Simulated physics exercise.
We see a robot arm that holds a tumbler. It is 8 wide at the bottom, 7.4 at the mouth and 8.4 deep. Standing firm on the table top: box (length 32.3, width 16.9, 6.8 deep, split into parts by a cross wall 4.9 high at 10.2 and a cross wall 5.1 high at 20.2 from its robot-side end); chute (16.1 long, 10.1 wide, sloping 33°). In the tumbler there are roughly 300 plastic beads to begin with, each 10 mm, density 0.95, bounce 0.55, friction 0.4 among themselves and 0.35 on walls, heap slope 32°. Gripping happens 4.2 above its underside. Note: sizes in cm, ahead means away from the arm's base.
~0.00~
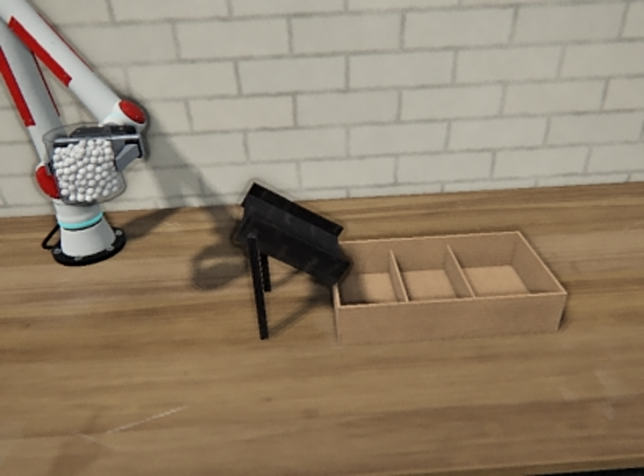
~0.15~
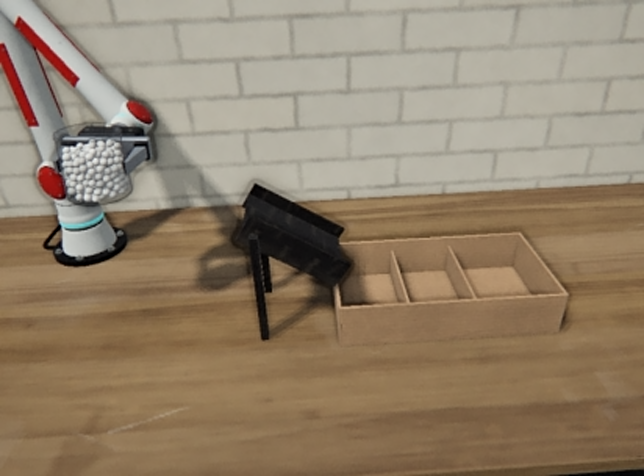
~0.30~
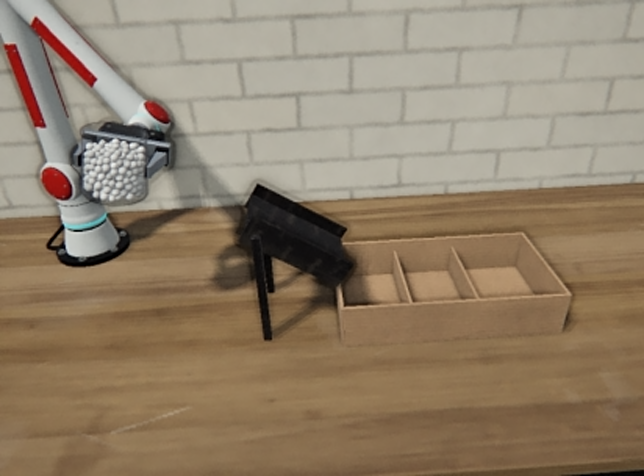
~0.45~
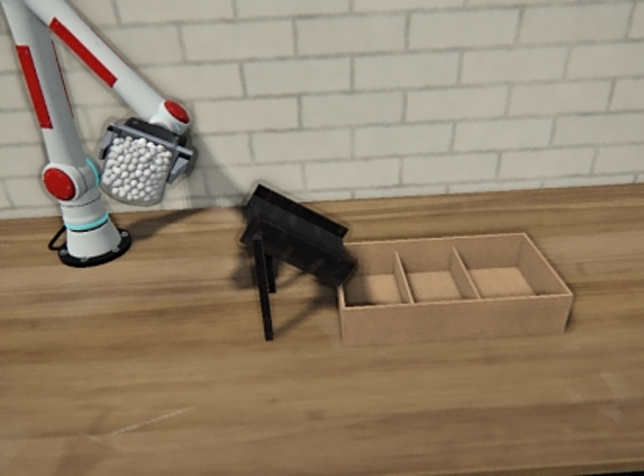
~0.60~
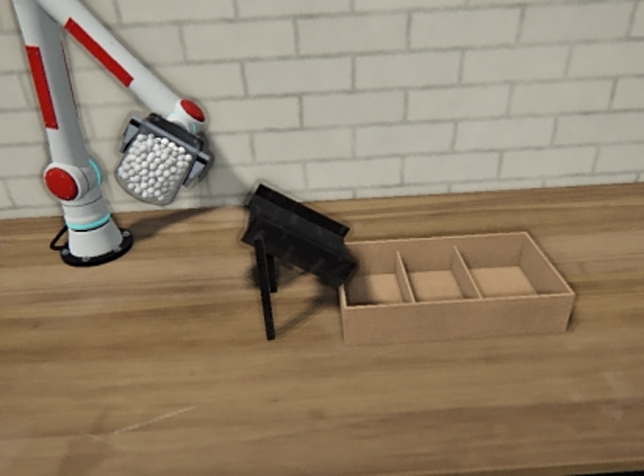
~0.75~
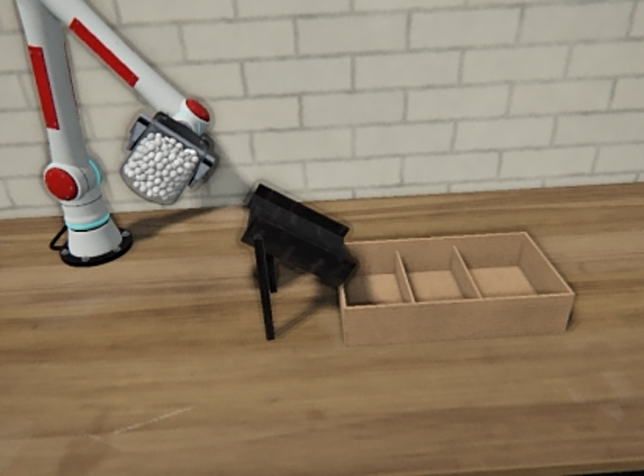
At the start, a white and red robot arm at the left holds a container full of white beads upright, beside a black sloped stand and a divided open box on a wooden table. The arm moves the container a short way right while tilting it steadily toward the stand, the beads staying inside.
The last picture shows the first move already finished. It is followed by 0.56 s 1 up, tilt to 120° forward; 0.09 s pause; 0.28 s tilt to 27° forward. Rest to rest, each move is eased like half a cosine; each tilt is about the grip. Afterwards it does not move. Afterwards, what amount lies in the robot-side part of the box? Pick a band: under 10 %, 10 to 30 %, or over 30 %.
Under 10 %.
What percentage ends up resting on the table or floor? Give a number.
The share comes to around 75 per cent.
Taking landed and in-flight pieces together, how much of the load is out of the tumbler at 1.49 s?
Around 75 percent at that moment.
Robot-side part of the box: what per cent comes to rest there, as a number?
About 5 per cent.
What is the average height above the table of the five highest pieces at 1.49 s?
Close to 26 cm.
By 1.12 s, tilted 100° forward, highest piece 32 above the table; 303 in the tumbler, 1 on the chute or in flight.
By 1.49 s, tilted 96° forward, highest piece 27 above the table; 112 on the table or floor, 82 in the tumbler, 110 on the chute or in flight.
By 1.88 s, tilted 27° forward, highest piece 28 above the table; 228 on the table or floor, 61 in the tumbler, 10 in the robot-side part, 5 on the chute or in flight.
By 2.93 s, tilted 27° forward, highest piece 28 above the table; 233 on the table or floor, 61 in the tumbler, 10 in the robot-side part.
Final count, 233 on the table or floor, 61 in the tumbler, 10 in the robot-side part. That is 3 % in the robot-side part of the box.
